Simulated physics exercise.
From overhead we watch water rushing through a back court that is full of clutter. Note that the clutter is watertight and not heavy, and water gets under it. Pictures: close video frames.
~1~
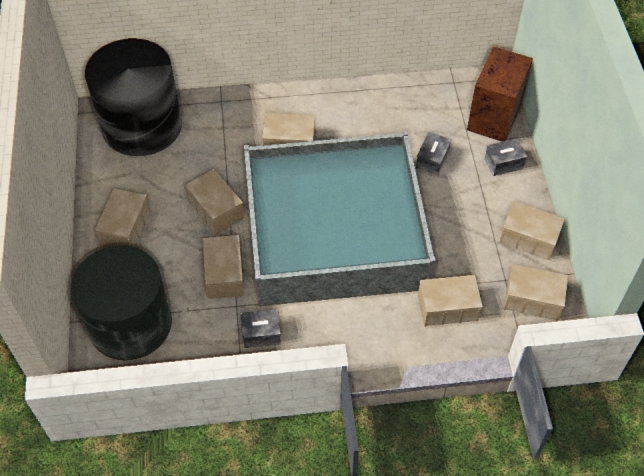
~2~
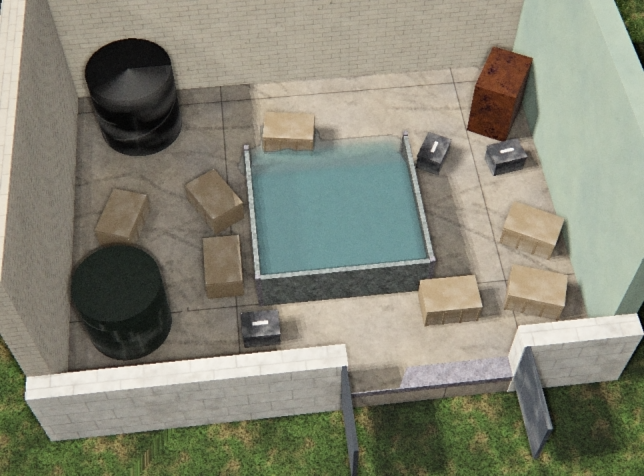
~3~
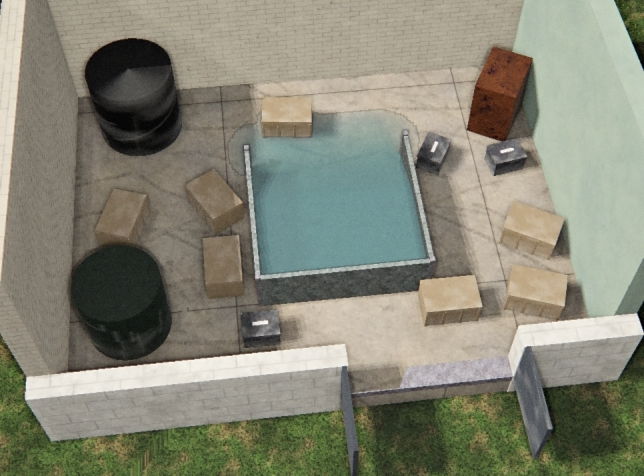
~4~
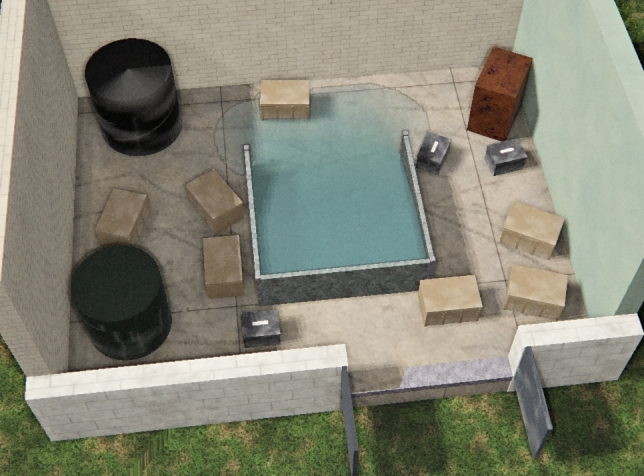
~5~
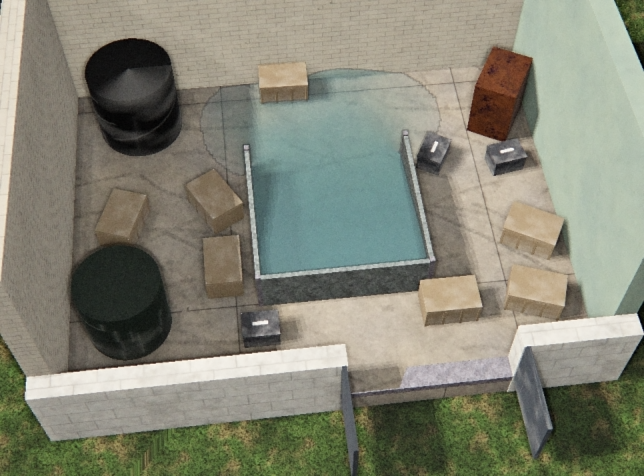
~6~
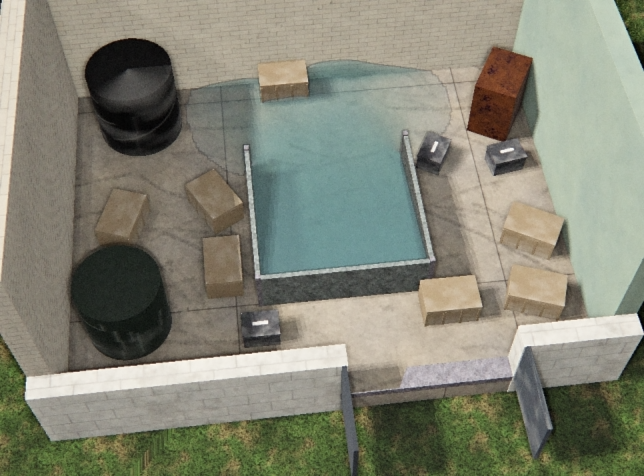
A square pool of water in a cluttered walled yard opened along its far side, and water spread over the paving to the back wall, pushing one tan crate a short way back.
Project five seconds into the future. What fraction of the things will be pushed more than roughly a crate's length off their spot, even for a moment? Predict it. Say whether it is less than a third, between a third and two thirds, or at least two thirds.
It is at least two thirds.
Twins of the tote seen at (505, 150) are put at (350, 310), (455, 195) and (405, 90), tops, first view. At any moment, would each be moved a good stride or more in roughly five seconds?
Copy one: Barely shifts; copy two: Slides well clear; copy three: Slides well clear.
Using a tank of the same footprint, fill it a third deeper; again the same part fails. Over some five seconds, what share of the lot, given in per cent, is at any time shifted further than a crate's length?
Roughly 100 per cent of them.
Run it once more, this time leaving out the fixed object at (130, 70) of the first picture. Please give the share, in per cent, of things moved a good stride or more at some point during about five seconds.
50 %.
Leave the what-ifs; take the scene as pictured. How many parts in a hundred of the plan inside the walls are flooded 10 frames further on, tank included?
My answer would be close to 40 per cent.
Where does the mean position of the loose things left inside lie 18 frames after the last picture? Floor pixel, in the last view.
Mean position: About (345, 252).
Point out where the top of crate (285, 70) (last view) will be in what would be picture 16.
Roughly at pixel (203, 71).
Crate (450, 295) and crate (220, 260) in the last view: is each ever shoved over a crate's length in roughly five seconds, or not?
Going by the listed order, the first is not displaced that much and the second beyond that distance.
A moment on, 1 of 10 are well off their spots; 1 afloat.
Next, 1 of 10 are well off their spots; 1 afloat.
Later, 1 of 10 are well off their spots; 2 afloat.
In the end, 8 of 10 are well off their spots, and 8 have been at some point; 8 afloat.
